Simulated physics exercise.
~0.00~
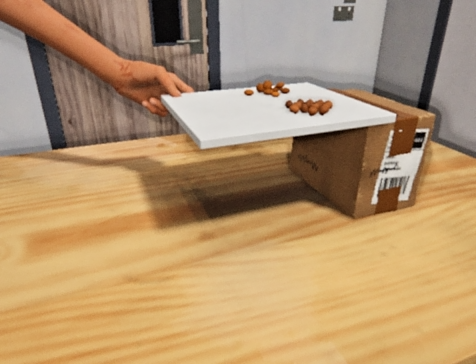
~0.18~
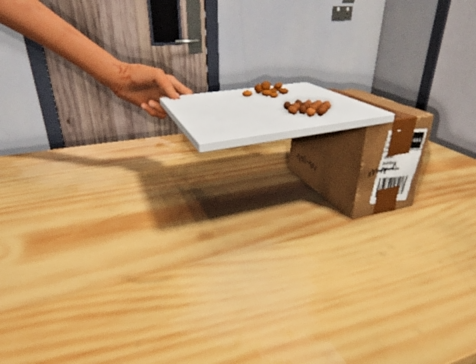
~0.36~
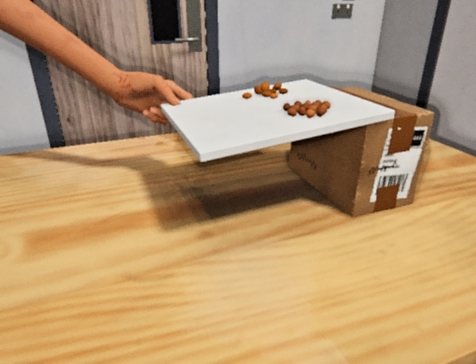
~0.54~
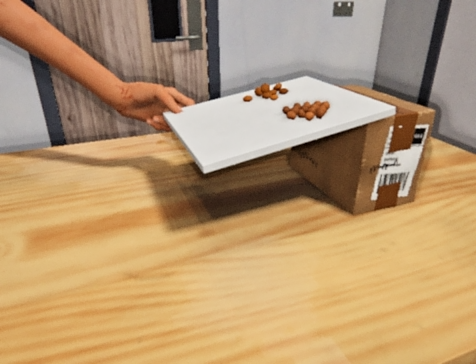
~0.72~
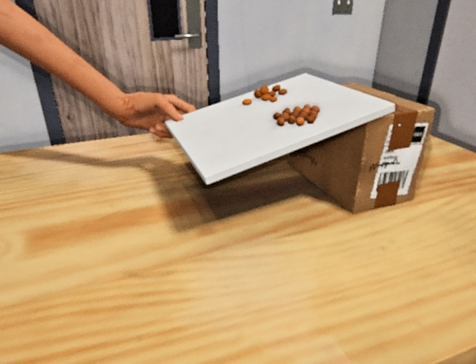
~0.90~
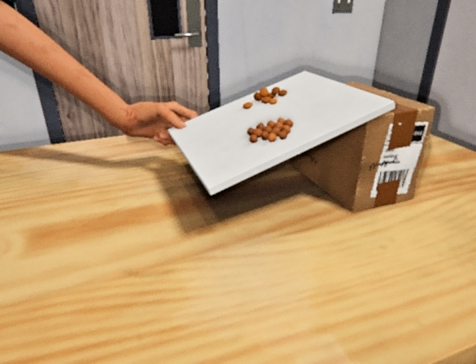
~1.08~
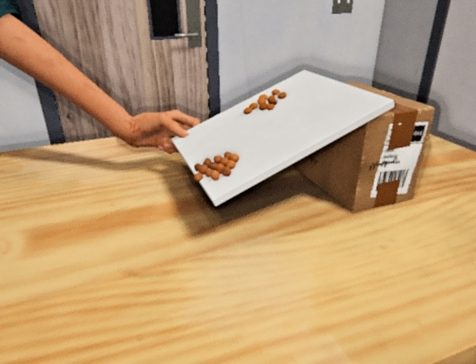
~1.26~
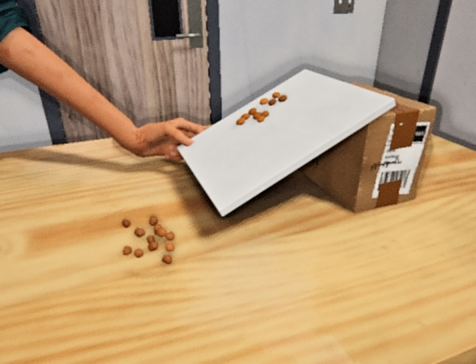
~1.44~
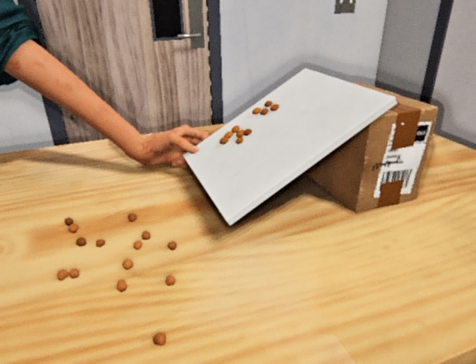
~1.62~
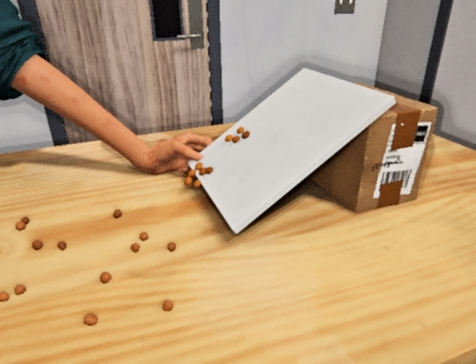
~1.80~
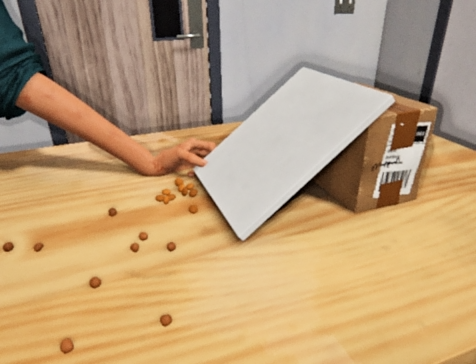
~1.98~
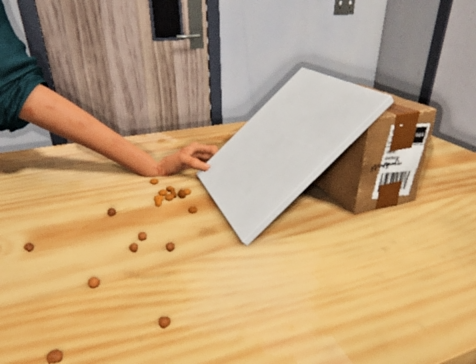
The footage shows a hand lowering one end of a white board propped on a cardboard box, holding two clusters of small brown balls. As it steepens, the nearer cluster slides off and scatters across the wooden counter, then the farther one follows, settling closer to the board.
